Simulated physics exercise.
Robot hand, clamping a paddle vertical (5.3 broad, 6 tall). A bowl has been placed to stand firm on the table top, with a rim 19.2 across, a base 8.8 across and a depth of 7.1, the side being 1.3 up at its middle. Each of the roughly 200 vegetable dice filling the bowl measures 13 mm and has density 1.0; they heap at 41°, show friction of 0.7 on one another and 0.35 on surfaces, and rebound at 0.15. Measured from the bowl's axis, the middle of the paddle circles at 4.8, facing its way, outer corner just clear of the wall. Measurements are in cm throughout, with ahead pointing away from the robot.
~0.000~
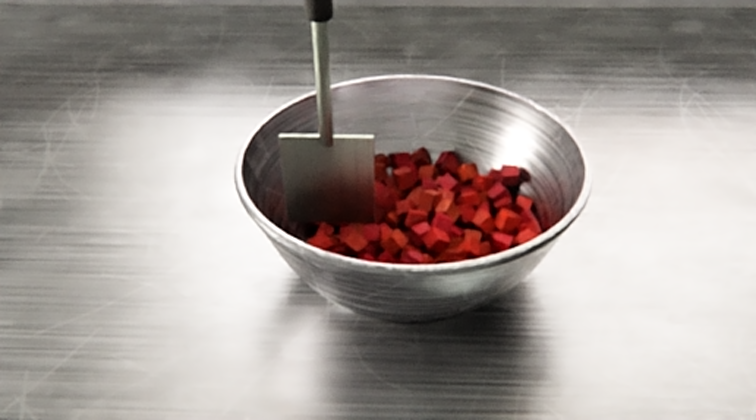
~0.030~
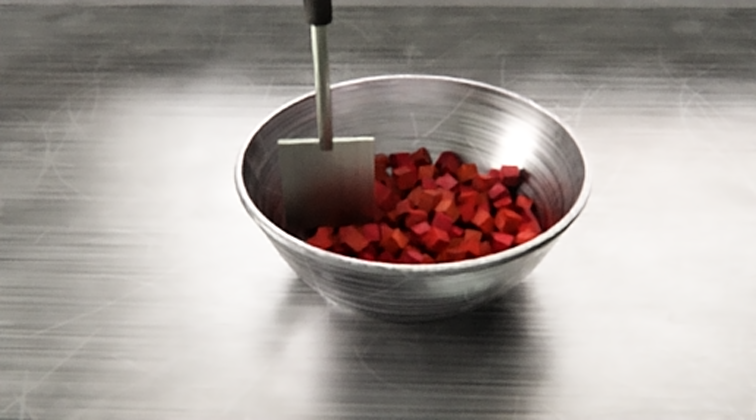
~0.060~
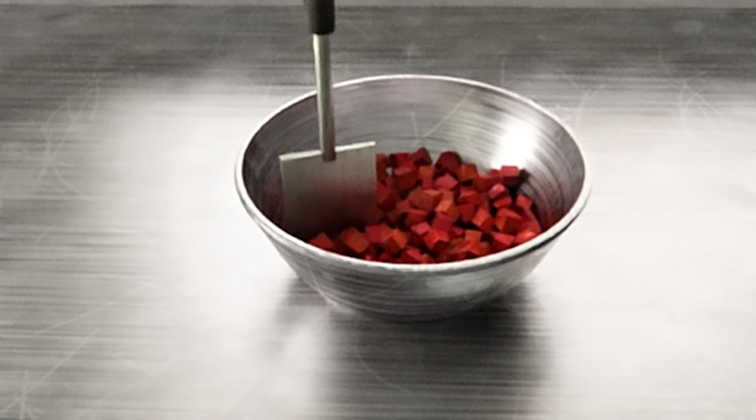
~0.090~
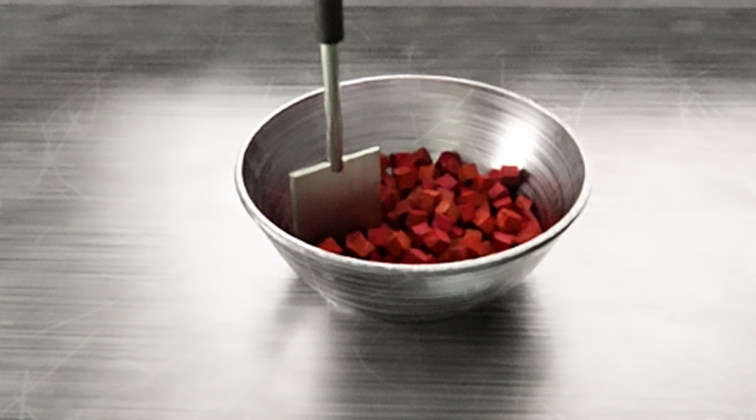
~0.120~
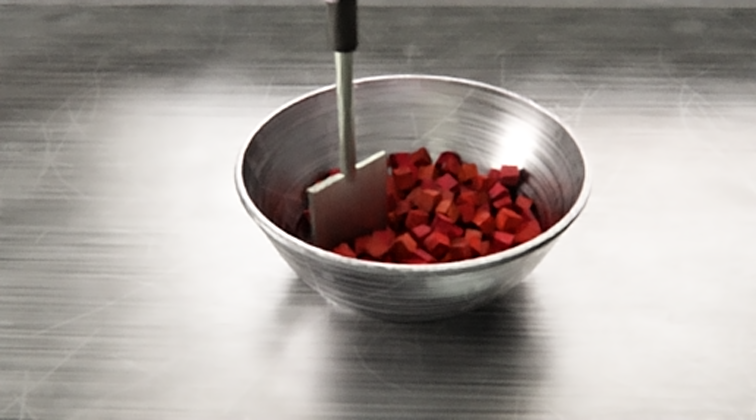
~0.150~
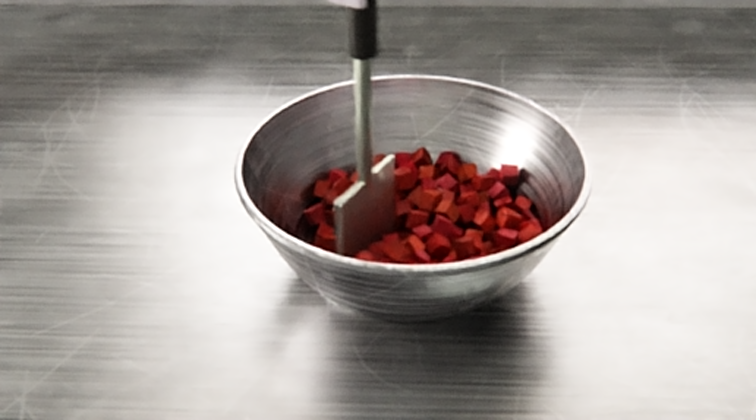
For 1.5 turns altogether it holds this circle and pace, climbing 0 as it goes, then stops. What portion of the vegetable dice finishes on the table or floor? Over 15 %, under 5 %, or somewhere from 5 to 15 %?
Somewhere from 5 to 15 %.
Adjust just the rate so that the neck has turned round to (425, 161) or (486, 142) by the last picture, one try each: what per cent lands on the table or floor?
About 30 % for one try and about 45 % for the other, in order.
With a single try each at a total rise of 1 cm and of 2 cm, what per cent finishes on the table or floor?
Close to 10 and 5 percent, in that order.
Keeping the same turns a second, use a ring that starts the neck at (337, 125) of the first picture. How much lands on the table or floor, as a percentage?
Close to 10 in a hundred.
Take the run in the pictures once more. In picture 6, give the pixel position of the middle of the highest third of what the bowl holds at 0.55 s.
About pixel (398, 130).
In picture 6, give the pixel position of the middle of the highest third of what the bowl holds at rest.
At about (471, 149).
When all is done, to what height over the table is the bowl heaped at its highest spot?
About 7.0 cm.
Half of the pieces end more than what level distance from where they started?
Around 7 centimetres.
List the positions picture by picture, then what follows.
In the first picture, the paddle neck at (325, 112), 0° round; upper third of the load around (425, 216), from x 310 to 530, top at y 160; 199 in the bowl.
In the second picture, the paddle neck at (325, 116), 5° round; upper third of the load around (425, 216), from x 310 to 530, top at y 160.
In the third picture, the paddle neck at (327, 127), 19° round; upper third of the load around (425, 216), from x 310 to 530, top at y 160.
In the fourth picture, the paddle neck at (335, 137), 33° round; upper third of the load around (422, 223), from x 310 to 530, top at y 160.
In the fifth picture, the paddle neck at (348, 146), 47° round; upper third of the load around (429, 234), from x 310 to 530, top at y 160.
In the sixth picture, the paddle neck at (365, 154), 61° round; upper third of the load around (436, 242), from x 310 to 530, top at y 160; 199 in the bowl.
After 0.55 s, 249° round, highest piece 8 above the table; 193 in the bowl, 3 on the table or floor, 3 in flight or on the tool.
After 0.95 s, 77° round, highest piece 8 above the table; 187 in the bowl, 10 on the table or floor, 2 in flight or on the tool.
After 1.35 s, 180° round, highest piece 7 above the table; 181 in the bowl, 18 on the table or floor.
After 2.05 s, 180° round, highest piece 7 above the table; 181 in the bowl, 18 on the table or floor.
In the end, 181 in the bowl, 18 on the table or floor. That is 9 % on the table or floor.
